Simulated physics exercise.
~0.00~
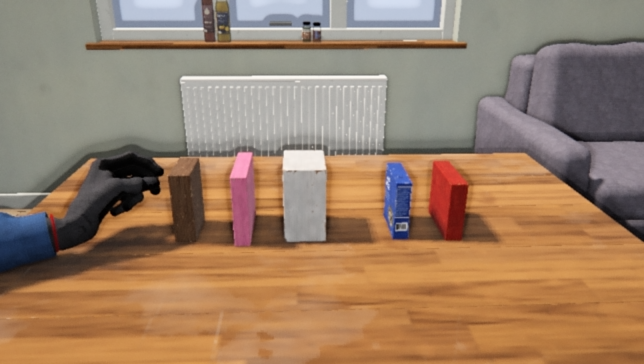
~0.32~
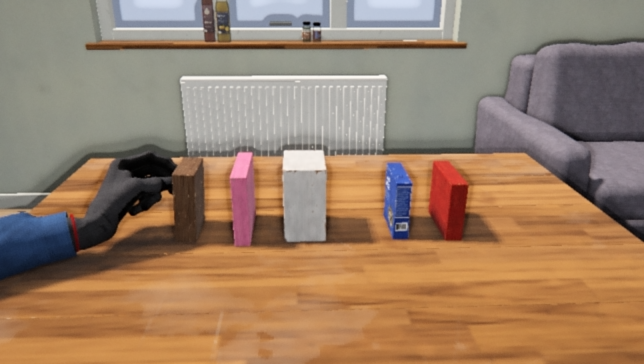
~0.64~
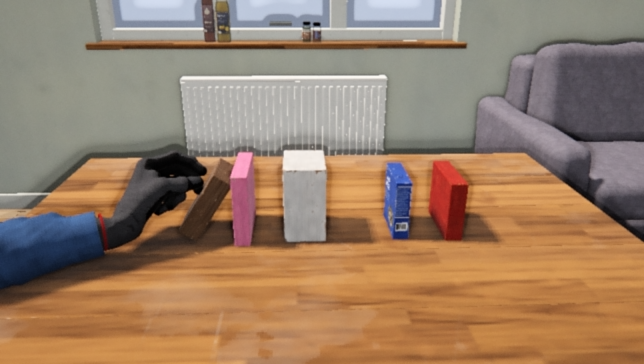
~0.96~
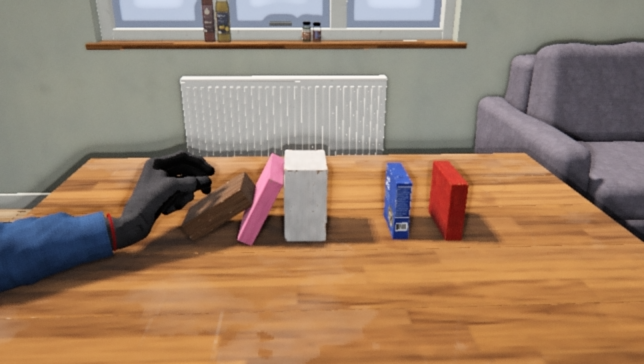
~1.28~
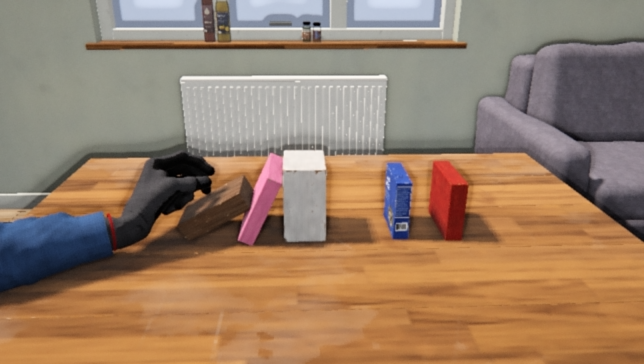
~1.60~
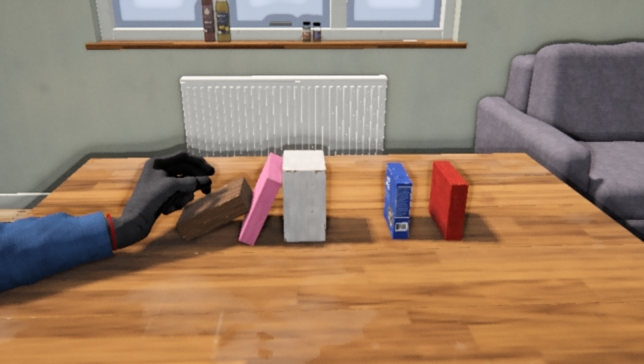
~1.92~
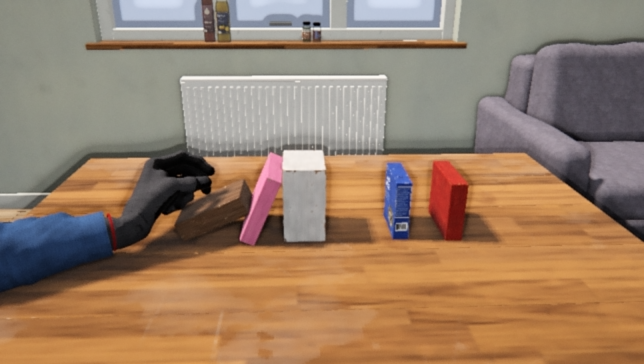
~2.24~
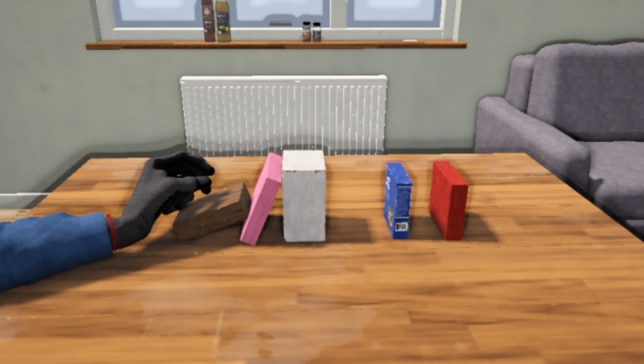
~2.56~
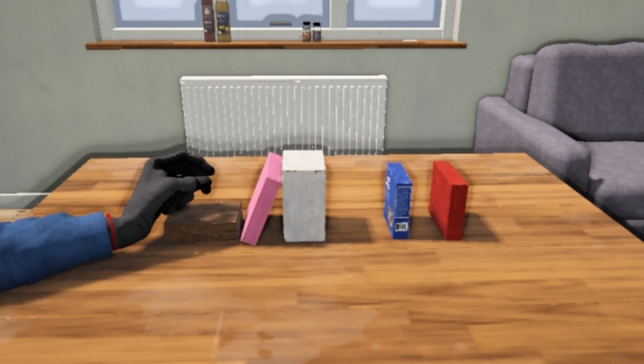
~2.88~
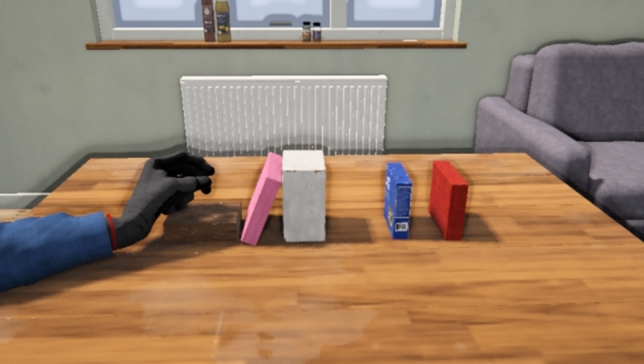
A black-gloved hand tipped a brown block to the right on a wooden table, knocking the pink board against the white block. The brown one slid down flat, the pink stayed leaning, and the white, blue and red pieces kept standing.
